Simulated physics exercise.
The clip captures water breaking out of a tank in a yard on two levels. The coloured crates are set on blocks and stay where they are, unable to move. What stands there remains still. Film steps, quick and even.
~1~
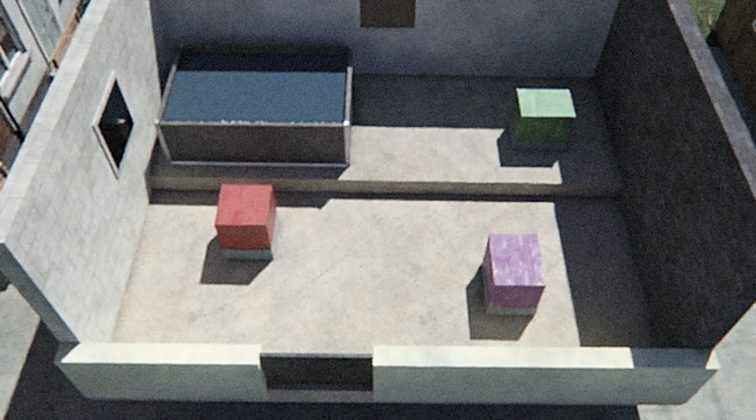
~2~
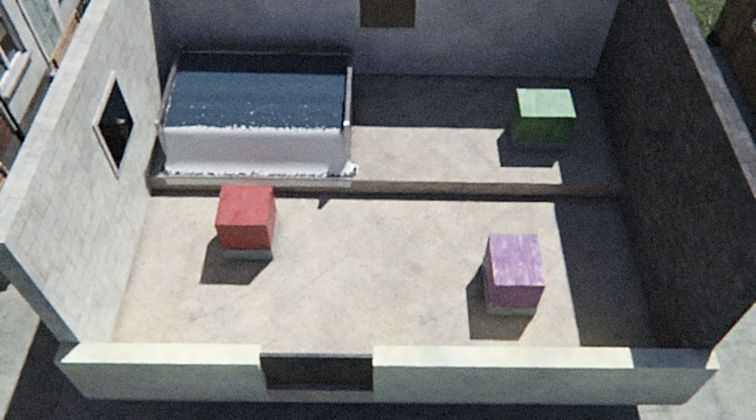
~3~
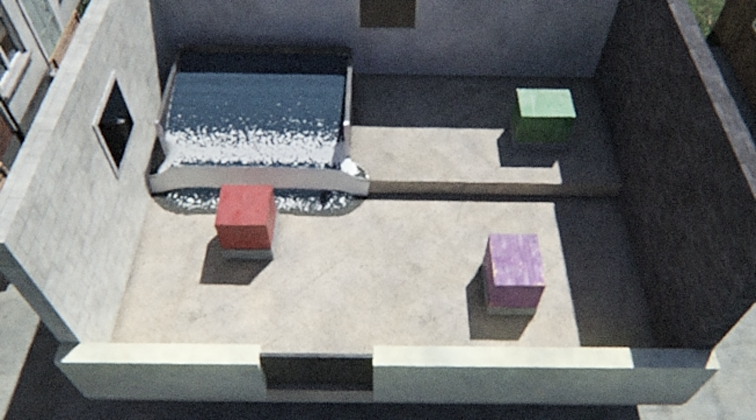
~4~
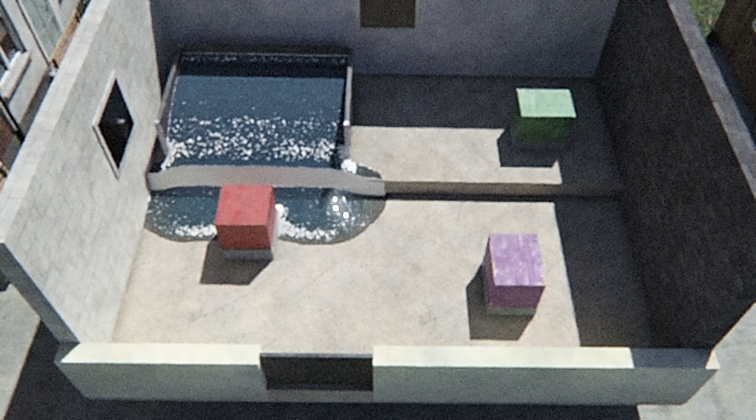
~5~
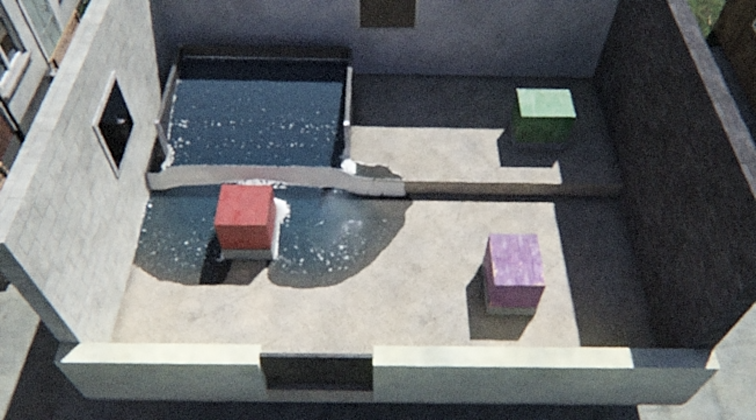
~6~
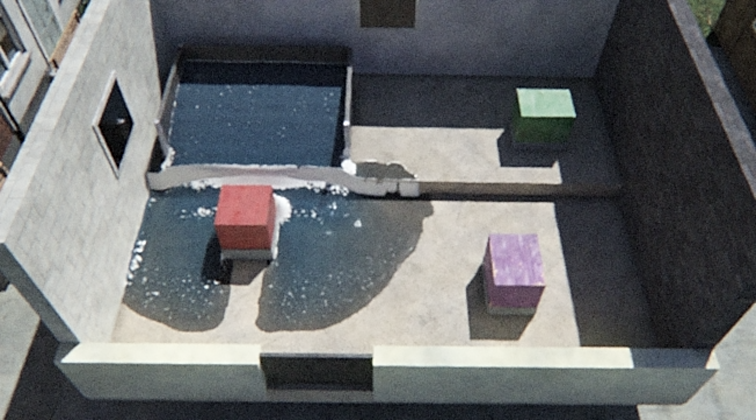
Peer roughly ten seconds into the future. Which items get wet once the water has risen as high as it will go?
The green crate remains dry, the purple crate ends up wet, the red crate ends up wet.
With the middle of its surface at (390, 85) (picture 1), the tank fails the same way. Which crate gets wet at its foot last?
My pick is the green-painted one.
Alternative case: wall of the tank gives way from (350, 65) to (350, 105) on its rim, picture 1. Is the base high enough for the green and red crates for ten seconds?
As I see it, green is doused and red stays clear.
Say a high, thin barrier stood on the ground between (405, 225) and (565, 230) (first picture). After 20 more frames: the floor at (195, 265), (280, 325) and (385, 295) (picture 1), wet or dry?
Taking the three spots in order: Soaked, soaked, soaked.
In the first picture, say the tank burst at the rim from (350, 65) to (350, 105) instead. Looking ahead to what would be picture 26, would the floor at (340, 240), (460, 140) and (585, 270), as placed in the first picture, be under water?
First: Spared by the leak. Second: Reached by the flood. Third: Reached by the flood.
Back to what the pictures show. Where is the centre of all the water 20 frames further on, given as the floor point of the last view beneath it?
At roughly (336, 267).
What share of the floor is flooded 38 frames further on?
I reckon 70 per cent or so.
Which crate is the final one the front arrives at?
I'd pick the crate marked green.
A moment on, water covers 40 % of the floor; the green crate not reached, the purple crate not reached, the red crate water round its plinth.
Next, water covers 50 % of the floor; the green crate not reached, the purple crate water round its plinth, the red crate water round its plinth.
Then, water covers 65 % of the floor; the green crate not reached, the purple crate water round its plinth, the red crate water round its plinth.
Later, water covers 70 % of the floor; the green crate water round its plinth, the purple crate water round its plinth, the red crate water round its plinth.
In the end, water covers 65 % of the floor; the green crate stayed above the water, the purple crate was topped, the red crate was topped.
